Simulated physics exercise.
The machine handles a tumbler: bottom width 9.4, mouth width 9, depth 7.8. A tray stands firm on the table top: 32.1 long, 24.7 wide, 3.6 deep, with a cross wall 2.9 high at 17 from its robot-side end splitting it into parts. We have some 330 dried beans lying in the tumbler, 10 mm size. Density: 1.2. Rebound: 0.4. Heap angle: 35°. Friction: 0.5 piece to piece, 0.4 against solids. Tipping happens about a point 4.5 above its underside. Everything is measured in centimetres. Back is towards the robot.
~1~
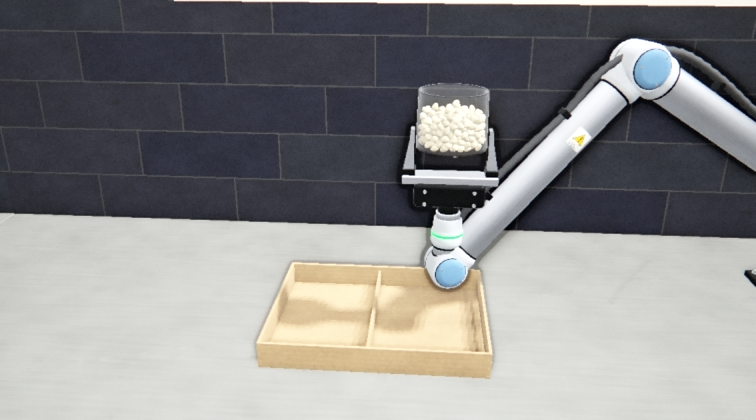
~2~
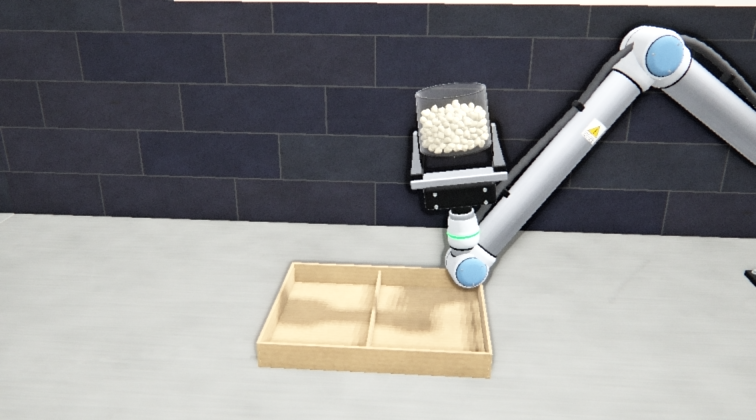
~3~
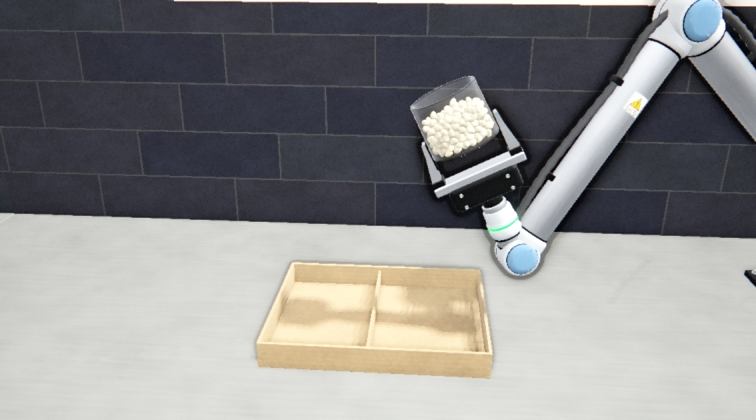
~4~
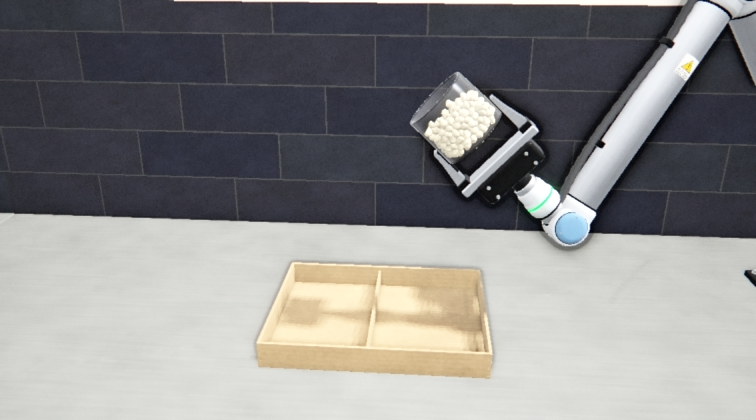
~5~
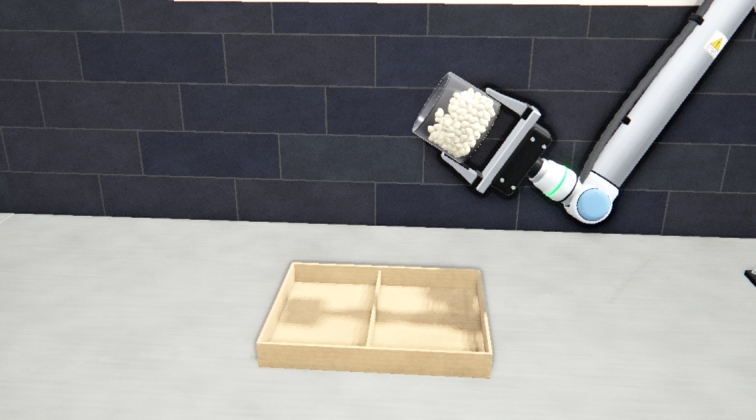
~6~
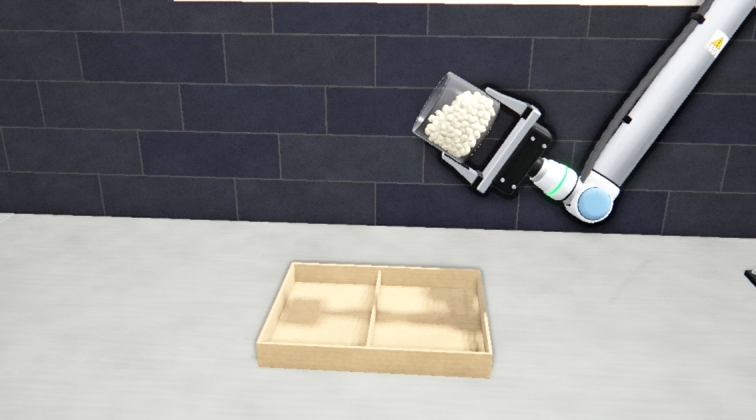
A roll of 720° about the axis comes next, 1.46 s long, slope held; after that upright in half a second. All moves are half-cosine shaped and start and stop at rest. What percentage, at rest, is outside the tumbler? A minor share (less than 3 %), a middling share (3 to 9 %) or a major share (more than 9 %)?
A minor share.
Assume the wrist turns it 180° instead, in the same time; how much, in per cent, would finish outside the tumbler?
It would be roughly 0 percent.
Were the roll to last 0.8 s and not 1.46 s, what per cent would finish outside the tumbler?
Estimated share: Close to 0 %.
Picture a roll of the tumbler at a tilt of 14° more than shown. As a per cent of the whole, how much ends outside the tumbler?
It comes to around 20 percent.
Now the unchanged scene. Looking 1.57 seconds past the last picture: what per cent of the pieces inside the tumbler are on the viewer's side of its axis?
Near enough 55 in a hundred.
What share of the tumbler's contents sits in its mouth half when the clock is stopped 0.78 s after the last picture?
25 per cent, roughly.
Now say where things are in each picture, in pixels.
Tumbler middle at (452, 120), upright; upper third of the load around (452, 117), from x 420 to 480, top at y 105; 330 in the tumbler, in the first frame.
Tumbler middle at (453, 120), tipped 8°; upper third of the load around (457, 117), from x 425 to 485, top at y 105, in the second frame.
Tumbler middle at (454, 119), tipped 27°; upper third of the load around (465, 115), from x 425 to 490, top at y 100, in the third frame.
Tumbler middle at (456, 119), tipped 48°; upper third of the load around (469, 110), from x 430 to 490, top at y 95, in the fourth frame.
Tumbler middle at (456, 118), tipped 59°; upper third of the load around (469, 108), from x 430 to 490, top at y 95, in the fifth frame.
Tumbler middle at (456, 118), tipped 59°; upper third of the load around (469, 109), from x 430 to 490, top at y 95; 330 in the tumbler, in the sixth frame.
Then, 0.78 s after the last picture, tipped 59°, highest piece 38 above the table; 330 in the tumbler.
Then, 1.57 s after the last picture, tipped 52°, highest piece 37 above the table; 329 in the tumbler, 1 in the robot-side part.
Then, 2.16 s after the last picture, upright, highest piece 36 above the table; 329 in the tumbler, 1 in the robot-side part.
Then, 2.86 s after the last picture, upright, highest piece 36 above the table; 329 in the tumbler, 1 in the robot-side part.
Final count, 329 in the tumbler, 1 in the robot-side part. That is 0 % outside the tumbler.
